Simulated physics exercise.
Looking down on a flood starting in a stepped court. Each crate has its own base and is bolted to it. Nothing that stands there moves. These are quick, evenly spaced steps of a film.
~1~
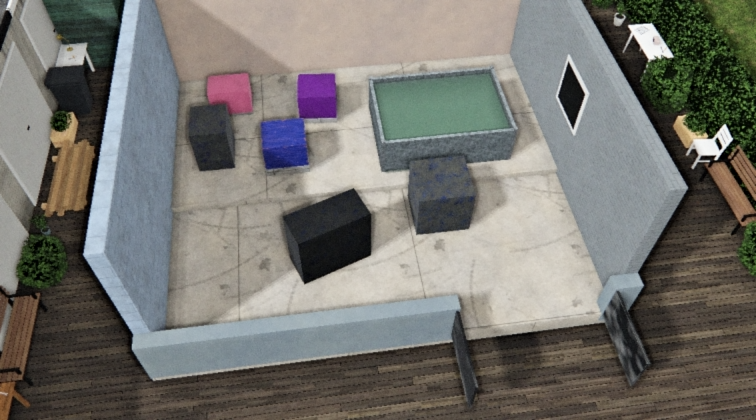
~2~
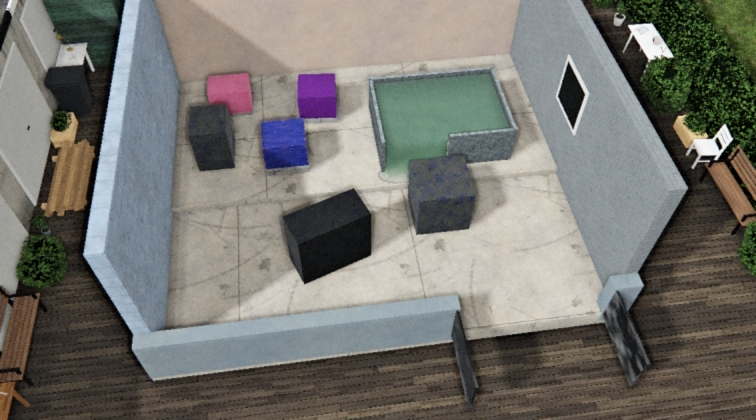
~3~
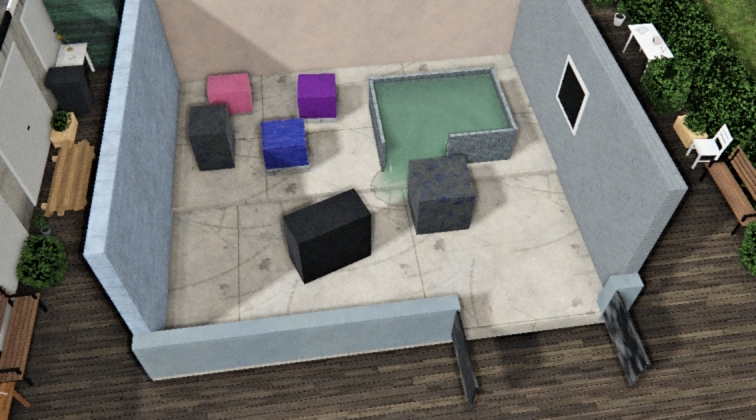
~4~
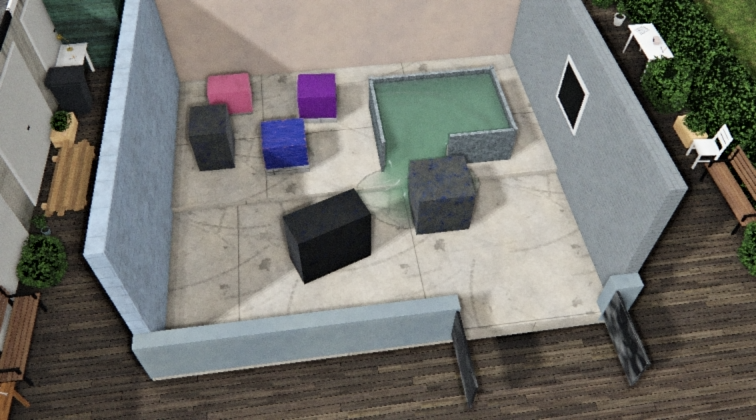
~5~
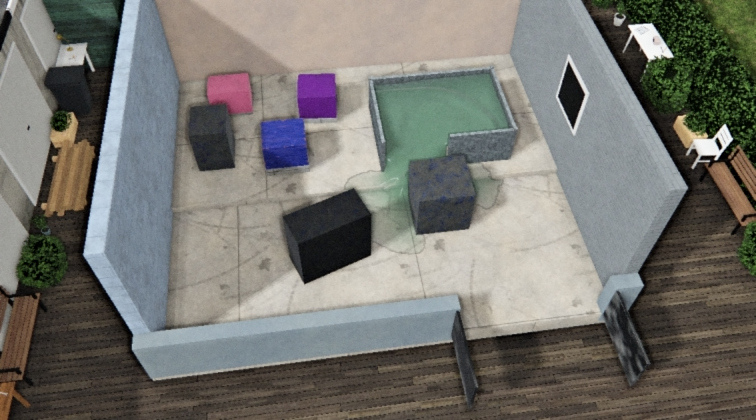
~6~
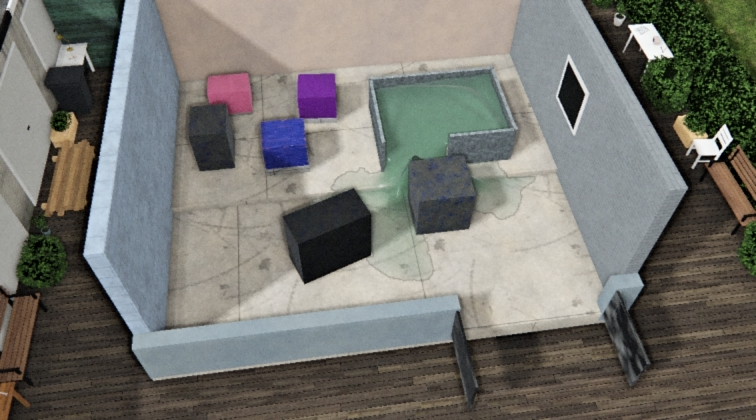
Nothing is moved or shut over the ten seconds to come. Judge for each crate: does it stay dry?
In the end the purple crate will avoid the water, the pink crate will avoid the water, the blue crate will avoid the water.
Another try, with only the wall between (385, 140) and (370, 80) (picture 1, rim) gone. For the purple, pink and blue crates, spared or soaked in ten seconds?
The purple crate is flooded; the pink crate is flooded; the blue crate is flooded.
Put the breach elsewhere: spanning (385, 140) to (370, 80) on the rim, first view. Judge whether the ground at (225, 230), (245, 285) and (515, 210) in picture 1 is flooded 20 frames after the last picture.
Order as asked: Swamped, swamped, untouched.
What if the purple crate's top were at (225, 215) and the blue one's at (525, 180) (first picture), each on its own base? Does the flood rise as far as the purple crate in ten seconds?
I'd say the purple crate gets flooded.
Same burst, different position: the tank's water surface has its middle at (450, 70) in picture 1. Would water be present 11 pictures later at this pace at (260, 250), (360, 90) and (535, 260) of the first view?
Results in order - swamped, left untouched, swamped.
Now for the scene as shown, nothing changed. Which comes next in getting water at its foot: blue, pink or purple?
The crate marked blue.
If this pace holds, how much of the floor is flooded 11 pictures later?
I'd say close to 40 per cent.
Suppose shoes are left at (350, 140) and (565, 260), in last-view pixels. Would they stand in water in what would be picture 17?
First spot spared, second spot inundated.
A moment on, water covers 25 % of the floor; the purple crate not reached, the pink crate not reached, the blue crate not reached.
Next, water covers 40 % of the floor; the purple crate not reached, the pink crate not reached, the blue crate water round its plinth.
Then, water covers 55 % of the floor; the purple crate not reached, the pink crate not reached, the blue crate water round its plinth.
Later, water covers 65 % of the floor; the purple crate not reached, the pink crate not reached, the blue crate water round its plinth.
In the end, water covers 60 % of the floor; the purple crate stayed above the water, the pink crate stayed above the water, the blue crate stayed above the water.
